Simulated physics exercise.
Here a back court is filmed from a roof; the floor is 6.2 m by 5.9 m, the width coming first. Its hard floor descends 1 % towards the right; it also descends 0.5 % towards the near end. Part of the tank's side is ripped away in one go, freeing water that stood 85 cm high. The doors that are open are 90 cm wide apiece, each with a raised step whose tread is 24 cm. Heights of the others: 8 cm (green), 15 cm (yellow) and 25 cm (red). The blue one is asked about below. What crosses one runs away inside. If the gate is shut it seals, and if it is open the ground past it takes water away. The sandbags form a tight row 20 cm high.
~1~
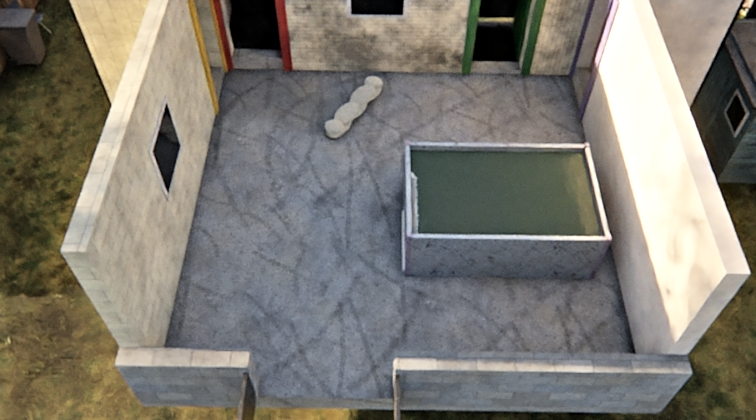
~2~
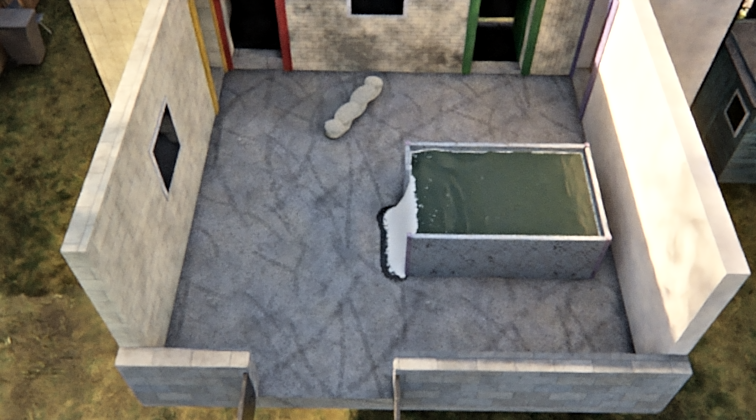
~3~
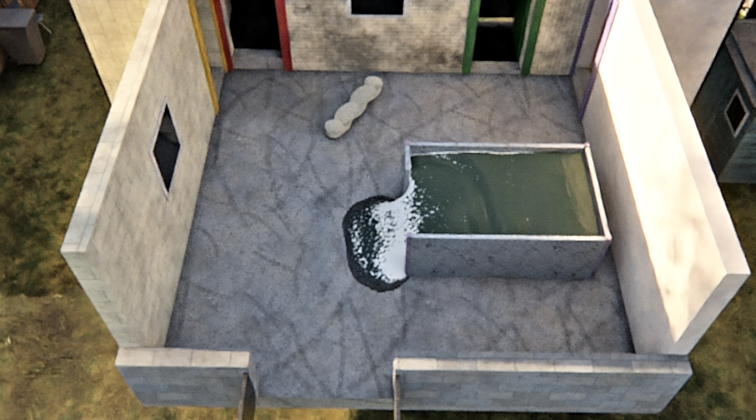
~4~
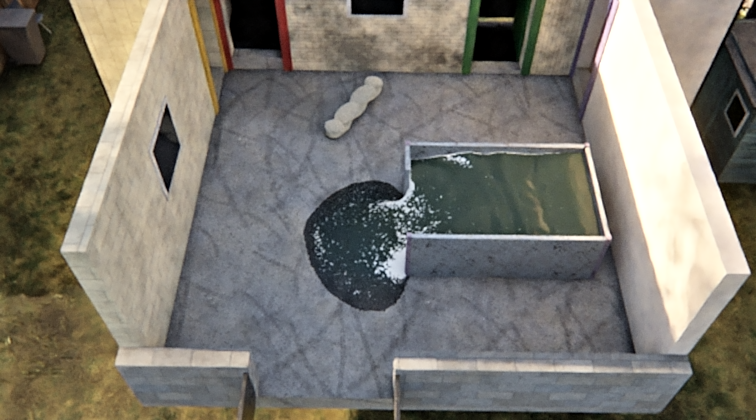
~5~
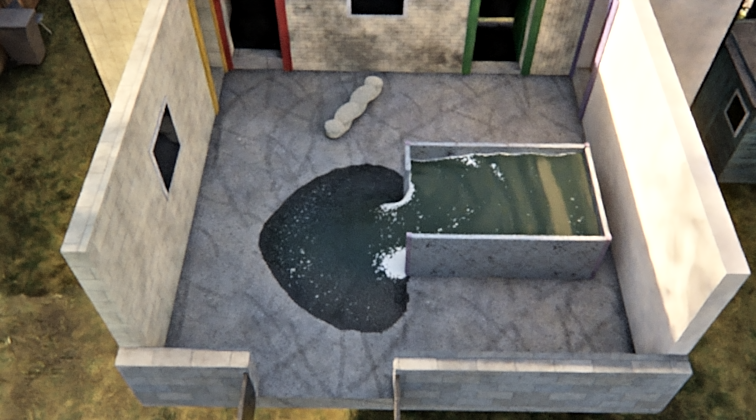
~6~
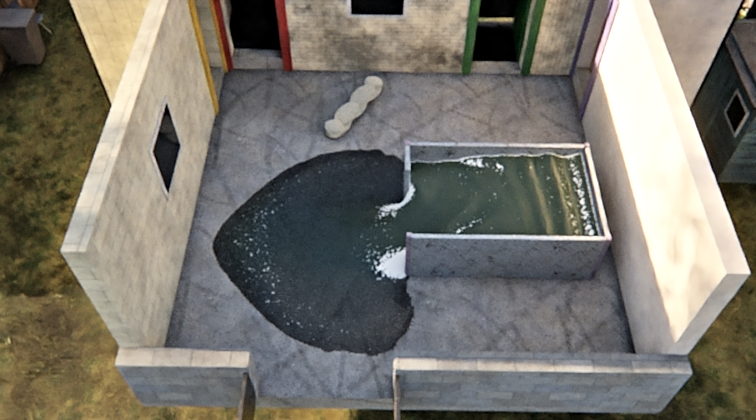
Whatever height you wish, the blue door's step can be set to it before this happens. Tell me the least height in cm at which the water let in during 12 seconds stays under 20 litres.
It should be about 6 cm.
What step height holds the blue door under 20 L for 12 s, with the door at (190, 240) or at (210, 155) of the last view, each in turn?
About 29 cm for the first and 16 cm for the second.
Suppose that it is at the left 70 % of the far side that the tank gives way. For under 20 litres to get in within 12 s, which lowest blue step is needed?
I'd say close to 28 cm.
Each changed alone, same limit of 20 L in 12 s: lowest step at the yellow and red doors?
You'd want about 16 centimetres at yellow and about 20 centimetres at red.
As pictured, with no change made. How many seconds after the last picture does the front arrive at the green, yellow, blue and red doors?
Green at 3.6 seconds, yellow at 1.2 seconds, blue at 4.5 seconds, red at 1.8 seconds.
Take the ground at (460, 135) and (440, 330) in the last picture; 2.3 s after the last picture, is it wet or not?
First untouched, then untouched.
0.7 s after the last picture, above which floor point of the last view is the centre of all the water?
My guess is close to (415, 236).
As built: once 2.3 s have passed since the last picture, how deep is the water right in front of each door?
Depths in cm: Green 0, yellow 15, blue 0, red 25.
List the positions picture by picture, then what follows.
In the first frame, the tank at (502, 192) is whole and still, 85 cm deep; the blue door at (590, 51) is dry.
In the second frame, the gap is at (409, 229), the front 0.4 m out at (382, 219); the back of the tank holds 85 cm.
In the third frame, the gap is at (409, 230), the front 0.9 m out at (349, 234); the back of the tank holds 85 cm.
In the fourth frame, the gap is at (409, 231), the front 1.4 m out at (312, 247); the back of the tank holds 85 cm.
In the fifth frame, the front is at (266, 249), 2.1 m from the gap at (409, 231); 4.3 m2 of floor is wet, 84 cm left at the back.
In the sixth frame, the front is at (220, 248), 2.7 m from the gap at (409, 231); 6.6 m2 of floor is wet, 76 cm left at the back; 3.5 m in a straight line remain to the blue door at (590, 51).
Then, 0.7 s after the last picture water covers 40 % of the floor, deepest (44 cm) near (398, 242); it has not reached the blue door.
Then, 2.3 s after the last picture water covers 45 % of the floor, deepest (33 cm) near (202, 238); it has not reached the blue door.
Then, 11.3 s after the last picture water covers 90 % of the floor, deepest (12 cm) near (638, 385); 9 cm at the blue door, 0 litres in over its 27 cm step.
At the blue door as built, the water peaked near 11 cm, 6.1 s after the last picture.
With a step of 5 cm, 39 litres would have come in within the 12 s; with 7 cm, 12 litres. So under 20 litres takes about 6 cm.
